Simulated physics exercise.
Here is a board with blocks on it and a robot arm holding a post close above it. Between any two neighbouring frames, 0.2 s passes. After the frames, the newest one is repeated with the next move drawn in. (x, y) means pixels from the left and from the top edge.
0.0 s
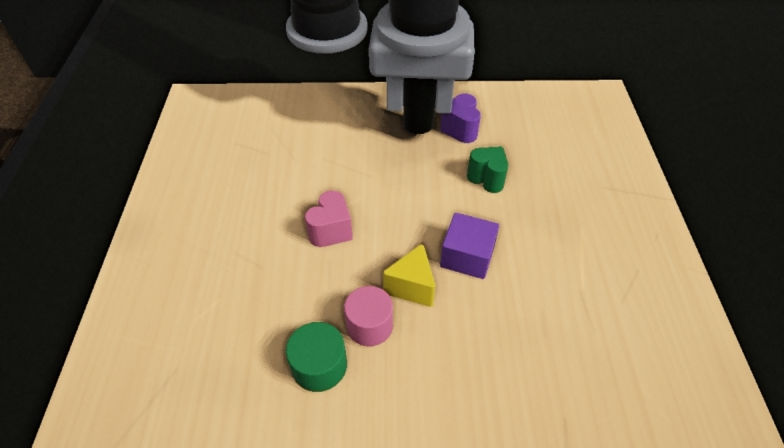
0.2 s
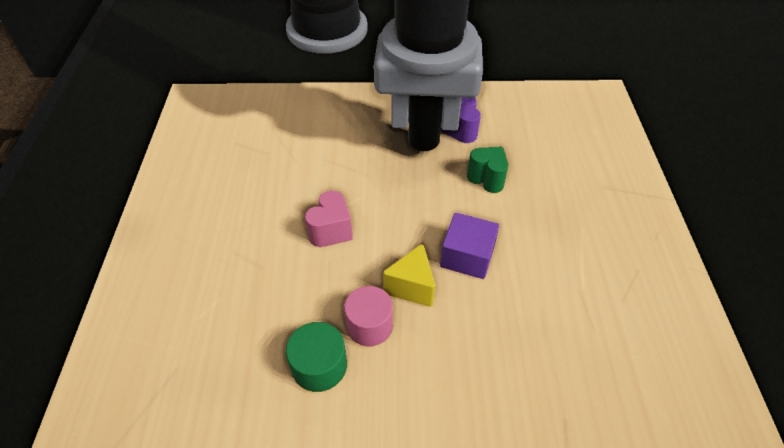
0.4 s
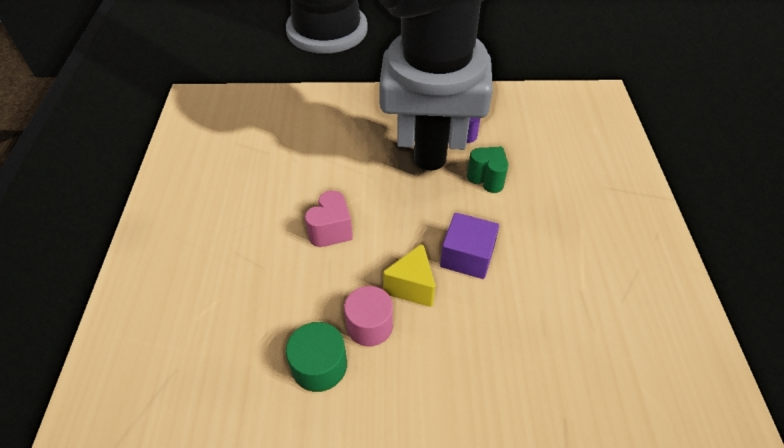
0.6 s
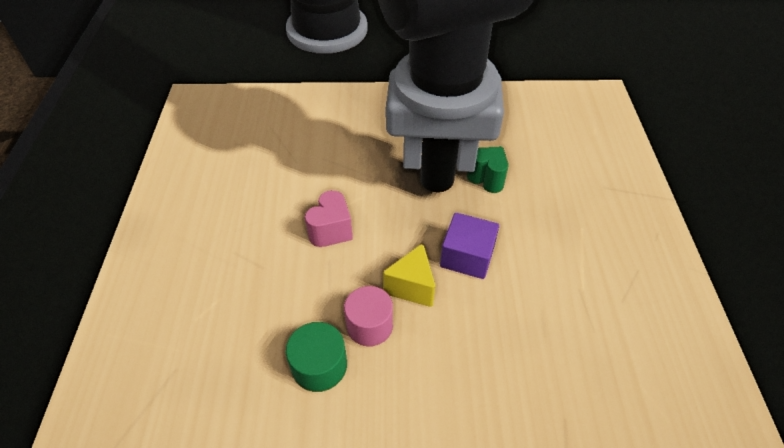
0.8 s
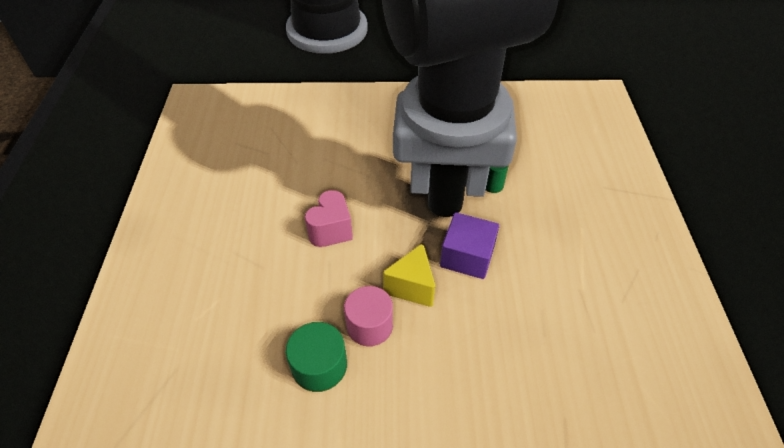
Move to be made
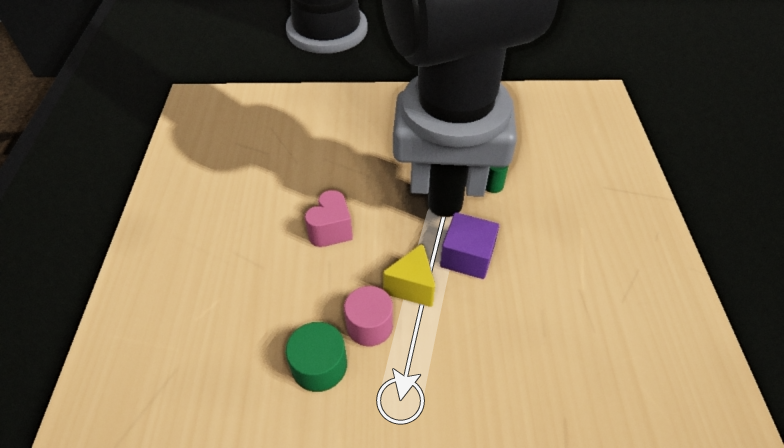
Robot arm moving a black post down and slightly right over a wooden board, toward the viewer, while coloured blocks stay still.
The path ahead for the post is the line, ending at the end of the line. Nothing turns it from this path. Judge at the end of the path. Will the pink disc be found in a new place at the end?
Yes, that is what happens.
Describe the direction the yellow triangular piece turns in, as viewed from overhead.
From overhead, clockwise.
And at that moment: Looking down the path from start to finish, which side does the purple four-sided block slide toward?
Slides left.
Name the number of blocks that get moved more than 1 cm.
The answer is three or more blocks, counting only moves over 1 cm.
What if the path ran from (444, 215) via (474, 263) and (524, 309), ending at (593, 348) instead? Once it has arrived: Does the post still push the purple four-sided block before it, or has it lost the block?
By then it is beside or behind the post.
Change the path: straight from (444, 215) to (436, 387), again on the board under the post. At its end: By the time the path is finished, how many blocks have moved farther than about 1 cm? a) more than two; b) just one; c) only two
Answer: C.
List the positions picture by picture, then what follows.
In the first frame, tip of the post (418, 125), middles of tops, green disc (315, 347), pink disc (368, 306), yellow triangular piece (413, 267), purple four-sided block (471, 234).
In the second frame, post (424, 141), nothing pushed.
In the third frame, post (430, 160), nothing pushed.
In the fourth frame, post (437, 181), nothing pushed.
In the fifth frame, post (445, 204), green disc (315, 347), pink disc (368, 306), yellow triangular piece (413, 267), purple four-sided block (471, 234).
The line goes from (444, 215) directly to (401, 400).
What follows on the original path. One third of the way, post (432, 257); yellow triangular piece (408, 275); purple four-sided block (480, 260), turned 65° anticlockwise.
Two thirds of the way, post (417, 319); green disc (312, 351); pink disc (354, 316); yellow triangular piece (383, 289), turned 25° clockwise; purple four-sided block (481, 263), turned 75° anticlockwise.
At the end, post (401, 392); green disc (312, 351); pink disc (354, 316); yellow triangular piece (383, 289), turned 25° clockwise; purple four-sided block (481, 263), turned 75° anticlockwise.
